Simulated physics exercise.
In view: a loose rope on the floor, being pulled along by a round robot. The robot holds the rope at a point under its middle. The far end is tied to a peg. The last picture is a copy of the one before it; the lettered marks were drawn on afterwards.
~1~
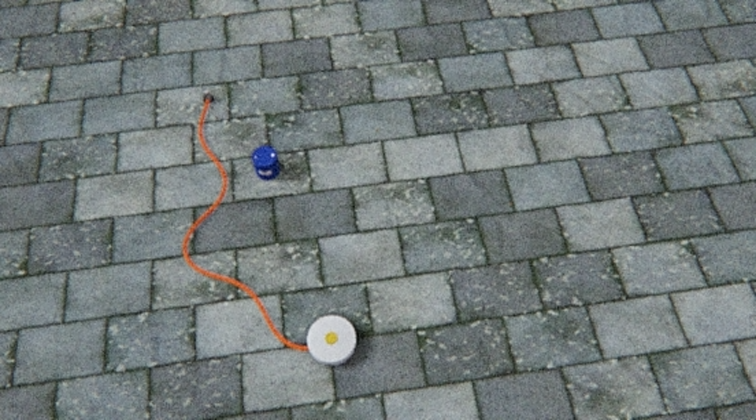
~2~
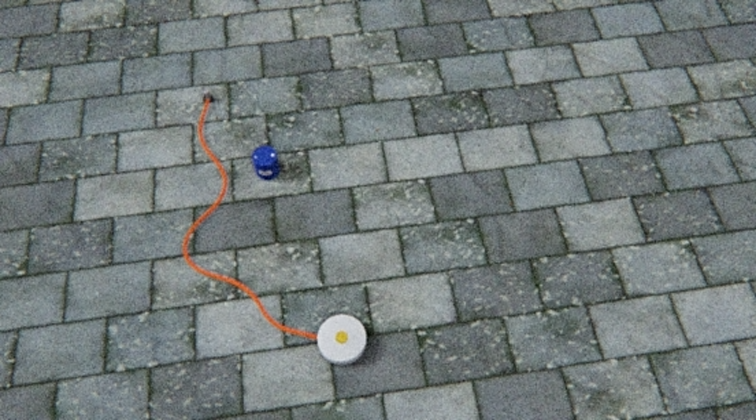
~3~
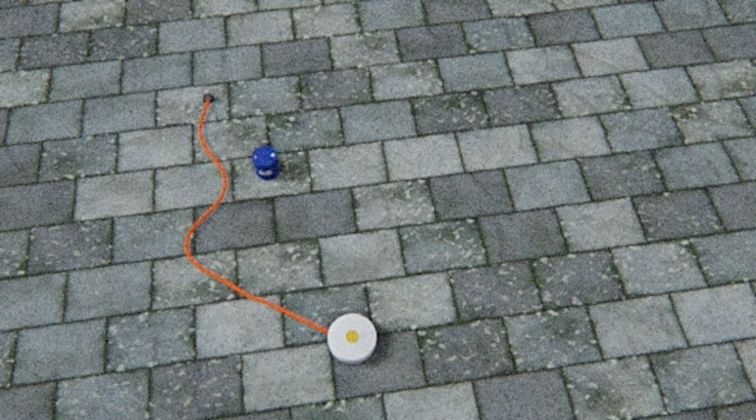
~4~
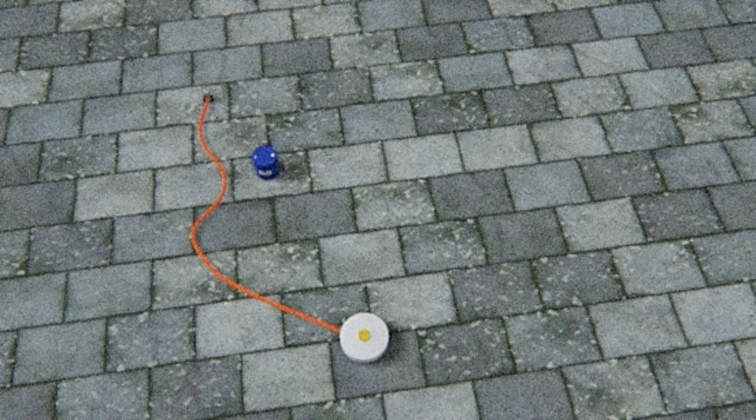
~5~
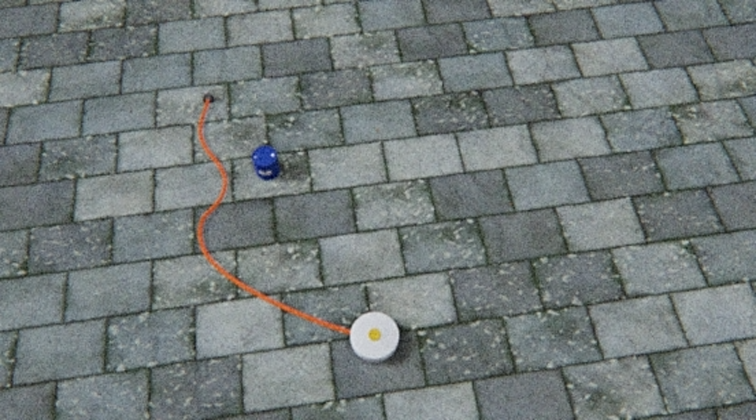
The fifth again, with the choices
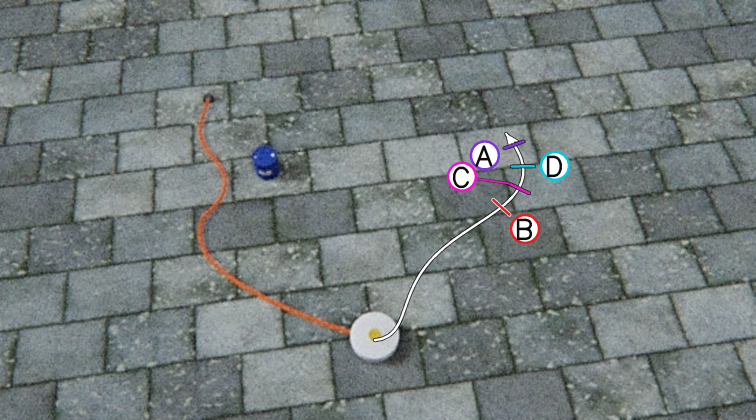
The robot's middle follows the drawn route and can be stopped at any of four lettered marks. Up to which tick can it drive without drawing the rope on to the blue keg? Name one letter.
Stop at B.
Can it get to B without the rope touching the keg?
Yes.
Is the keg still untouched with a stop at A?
For that mark, no.
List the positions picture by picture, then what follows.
Robot (332, 341); peg (207, 95); blue keg (266, 163), in the first frame.
Robot (342, 340); peg (207, 95), in the second frame.
Robot (352, 339); peg (207, 95), in the third frame.
Robot (364, 338); peg (207, 95), in the fourth frame.
Robot (375, 337); peg (207, 95); blue keg (266, 163), in the fifth frame.
On the marked copy, A at (514, 145); B at (501, 207); C at (519, 188); D at (523, 166); the route from (375, 340) via (466, 231) to (506, 134).
Following B. Soon after the start, robot (413, 284), middle of the rope (226, 246).
Later, robot (457, 234), middle of the rope (258, 235).
In the end, robot (503, 203), middle of the rope (303, 207); nothing has been touched.
As for the rest, A brings the rope against the keg; C brings the rope against the keg; D brings the rope against the keg.
